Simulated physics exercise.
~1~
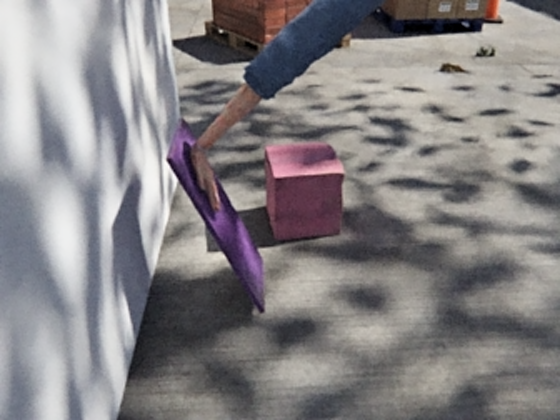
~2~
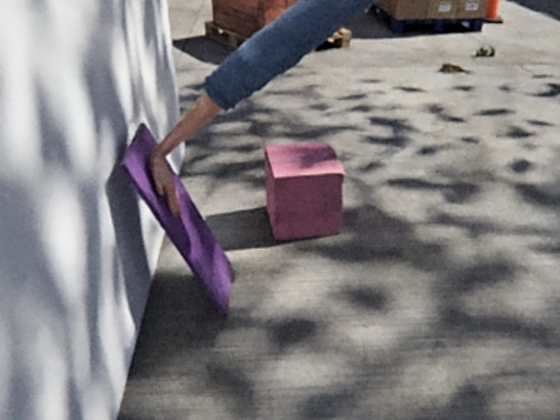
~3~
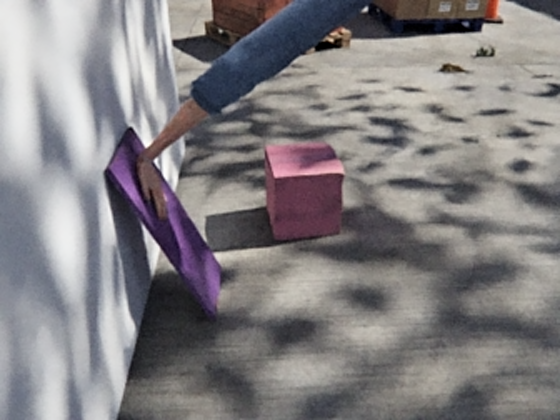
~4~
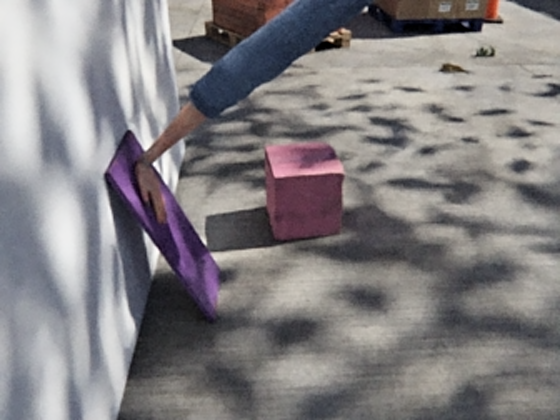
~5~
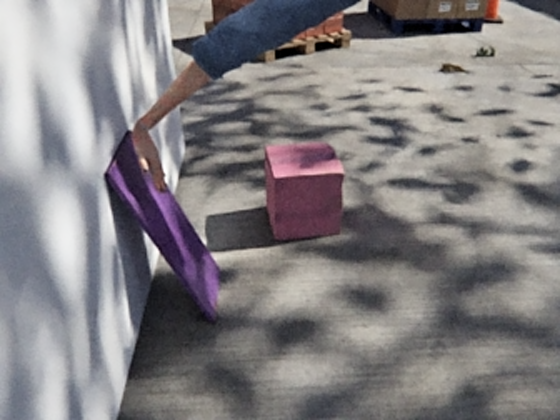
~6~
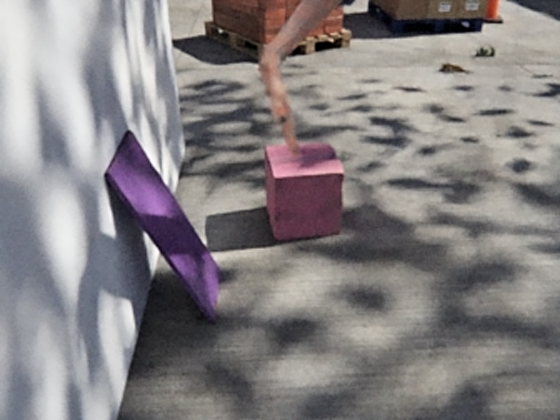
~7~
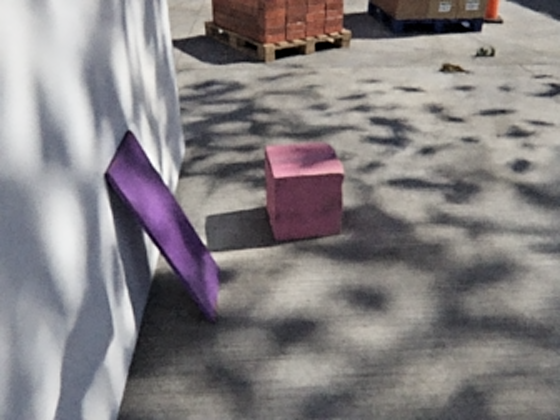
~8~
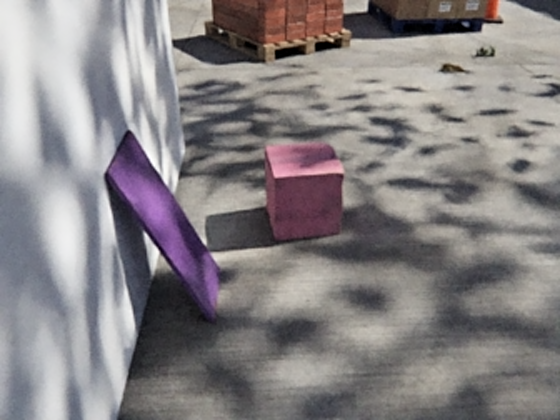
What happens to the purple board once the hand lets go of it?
The purple board stays leaning against the white wall without moving.
